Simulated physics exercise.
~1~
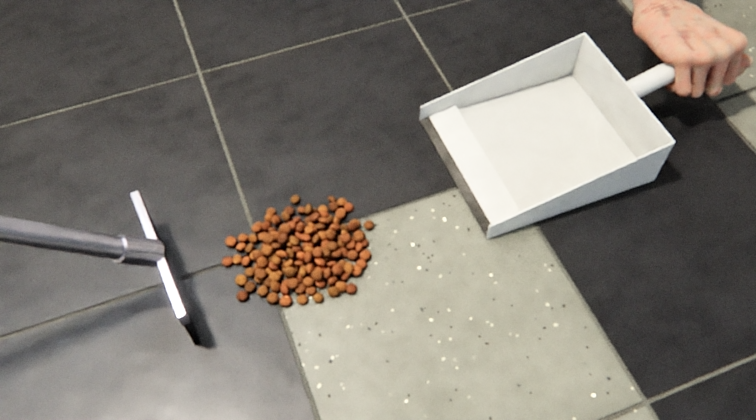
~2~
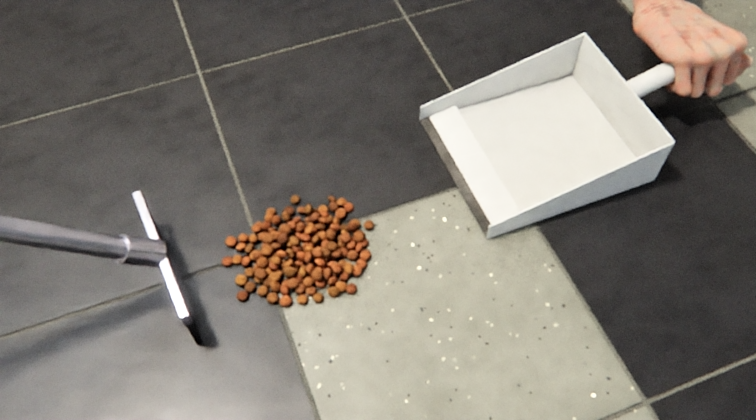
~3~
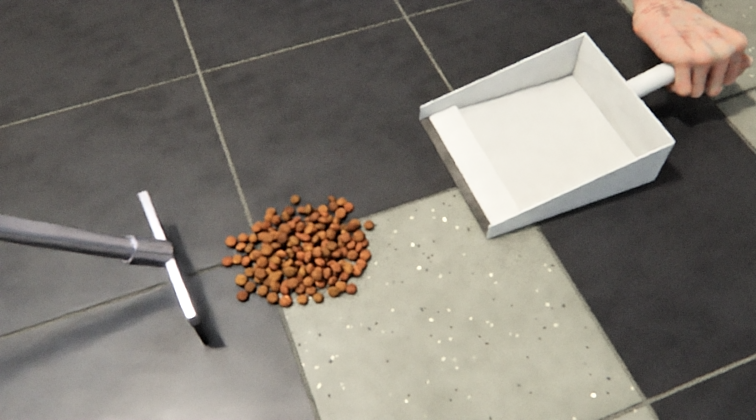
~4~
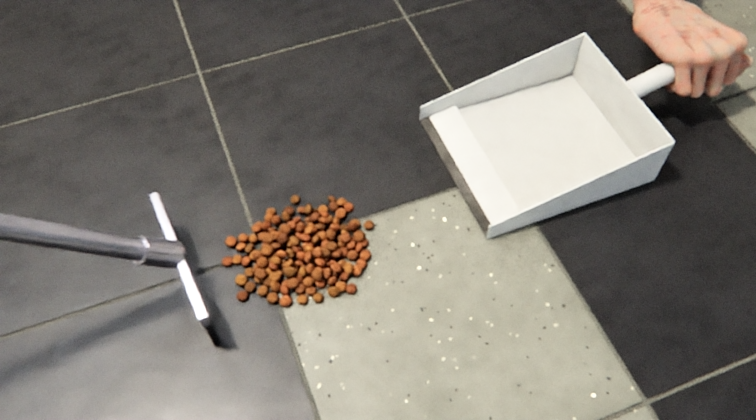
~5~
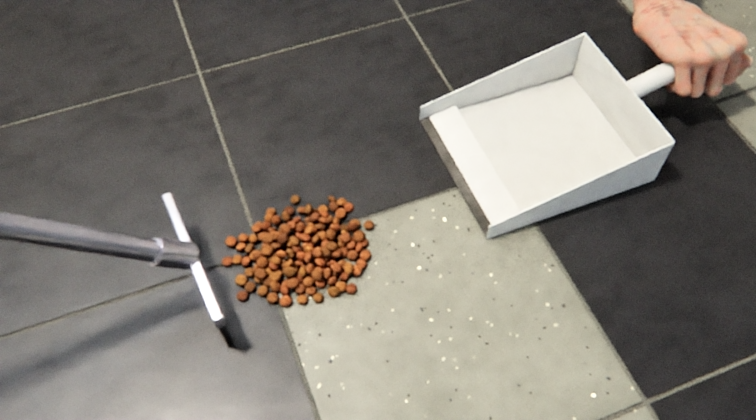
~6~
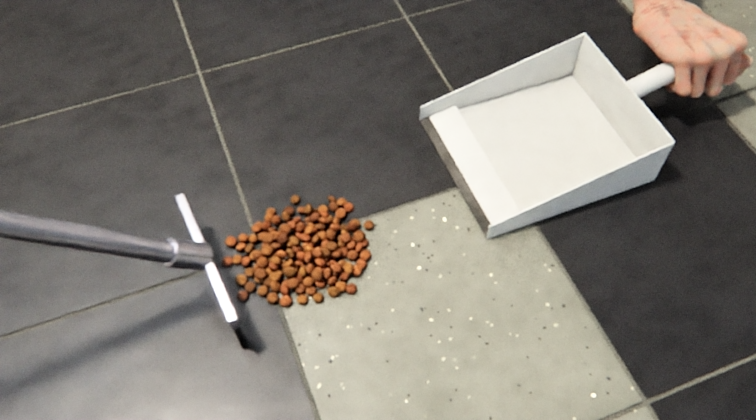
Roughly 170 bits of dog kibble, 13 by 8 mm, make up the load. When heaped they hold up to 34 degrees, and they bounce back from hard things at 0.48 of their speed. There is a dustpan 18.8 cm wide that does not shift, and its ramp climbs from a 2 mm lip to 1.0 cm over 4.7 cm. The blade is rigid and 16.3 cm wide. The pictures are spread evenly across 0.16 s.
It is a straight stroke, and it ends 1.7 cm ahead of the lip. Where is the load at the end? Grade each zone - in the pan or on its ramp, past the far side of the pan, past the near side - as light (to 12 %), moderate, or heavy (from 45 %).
Pan - light, far side - light, near side - moderate.
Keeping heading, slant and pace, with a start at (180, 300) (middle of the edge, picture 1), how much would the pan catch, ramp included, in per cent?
Something close to 0 percent.
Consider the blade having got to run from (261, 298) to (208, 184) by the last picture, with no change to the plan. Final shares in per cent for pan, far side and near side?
Split: Pan = 40, far = 0, near = 20.
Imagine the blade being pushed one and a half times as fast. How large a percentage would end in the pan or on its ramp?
Then around 0 per cent.
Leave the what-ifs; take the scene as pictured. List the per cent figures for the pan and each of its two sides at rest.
Pan: 0%. Far side: 0%. Near side: 40%.
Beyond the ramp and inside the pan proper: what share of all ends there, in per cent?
About 0 %.
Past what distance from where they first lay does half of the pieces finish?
That distance is close to 12 cm.
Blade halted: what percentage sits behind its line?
Some 50 percent, give or take.
Then, 0.33 s after the last picture, middle of the blade 16 cm from the lip; 0 % over the lip, far side 0 %, near side 20 %.
Then, 0.55 s after the last picture, middle of the blade 8 cm from the lip; 0 % over the lip, far side 0 %, near side 35 %.
Then, 0.88 s after the last picture, middle of the blade 2 cm from the lip; 0 % over the lip, far side 0 %, near side 40 %.
In the end, pan 0 %, far side 0 %, near side 40 %, in front of the lip or behind the blade 60 %.
